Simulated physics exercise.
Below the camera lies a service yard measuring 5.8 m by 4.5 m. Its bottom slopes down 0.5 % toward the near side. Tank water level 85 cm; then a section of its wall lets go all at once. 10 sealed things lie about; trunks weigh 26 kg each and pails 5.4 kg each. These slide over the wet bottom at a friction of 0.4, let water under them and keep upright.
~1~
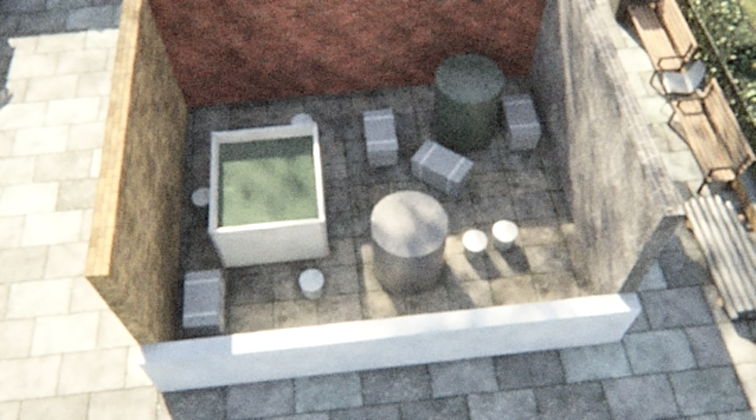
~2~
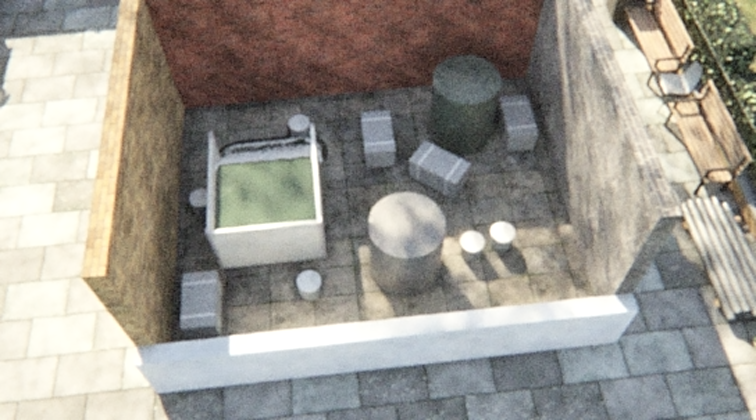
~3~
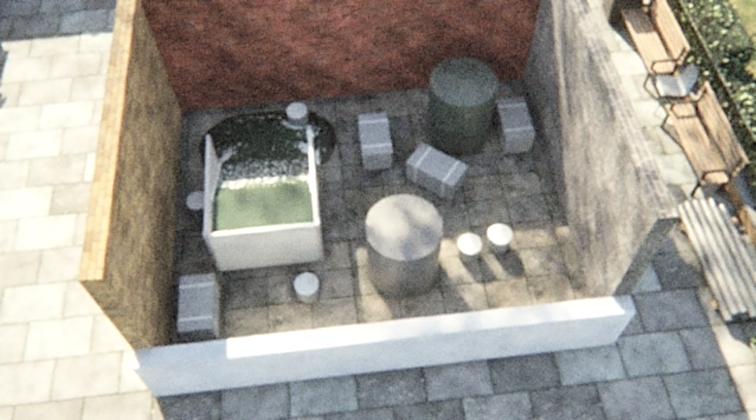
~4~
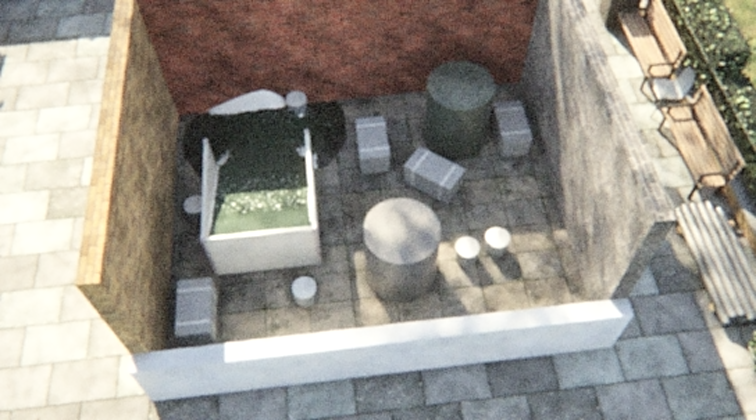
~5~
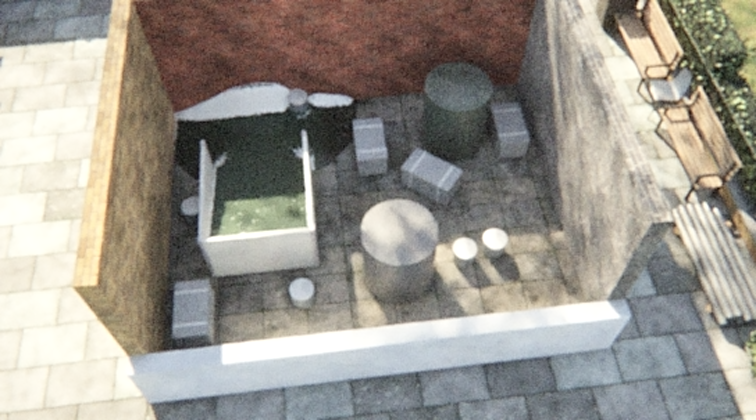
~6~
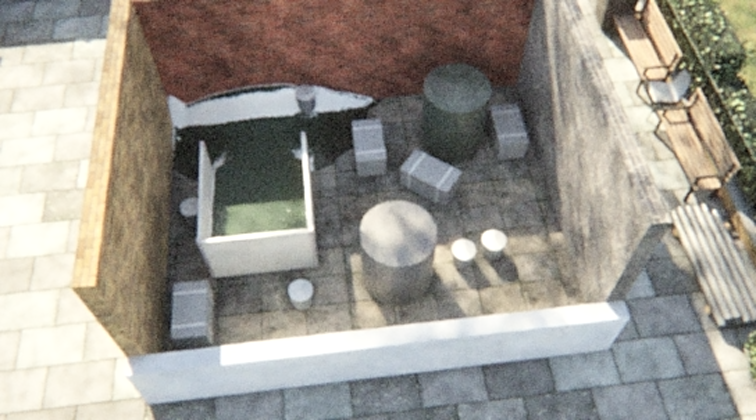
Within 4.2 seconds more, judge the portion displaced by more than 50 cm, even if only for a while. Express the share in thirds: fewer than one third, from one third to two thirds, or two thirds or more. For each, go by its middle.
Two thirds or more.
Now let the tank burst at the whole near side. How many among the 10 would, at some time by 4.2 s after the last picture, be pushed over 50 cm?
In that case the number is 5.
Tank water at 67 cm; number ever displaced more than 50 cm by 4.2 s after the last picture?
In that case the number is 7.
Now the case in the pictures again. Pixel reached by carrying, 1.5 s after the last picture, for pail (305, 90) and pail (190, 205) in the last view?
They should sit about (401, 157) and (179, 283) in the last view.
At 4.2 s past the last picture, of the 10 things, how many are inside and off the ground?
Count at that moment: 6.
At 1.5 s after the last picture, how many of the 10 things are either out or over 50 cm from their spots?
The number comes to 2.
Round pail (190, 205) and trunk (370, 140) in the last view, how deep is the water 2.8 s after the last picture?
About 19 and 4 cm.
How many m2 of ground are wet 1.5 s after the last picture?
Close to 11.5 m2, I'd say.
Then, 0.4 s after the last picture 1 of 10 are over 50 cm from their spots; 1 afloat.
Then, 1.5 s after the last picture 2 of 10 are over 50 cm from their spots; 1 afloat.
Then, 2.8 s after the last picture 6 of 10 are over 50 cm from their spots; 2 afloat.
Then, 4.2 s after the last picture 9 of 10 are over 50 cm from their spots, and 9 have been at some point; 6 afloat.
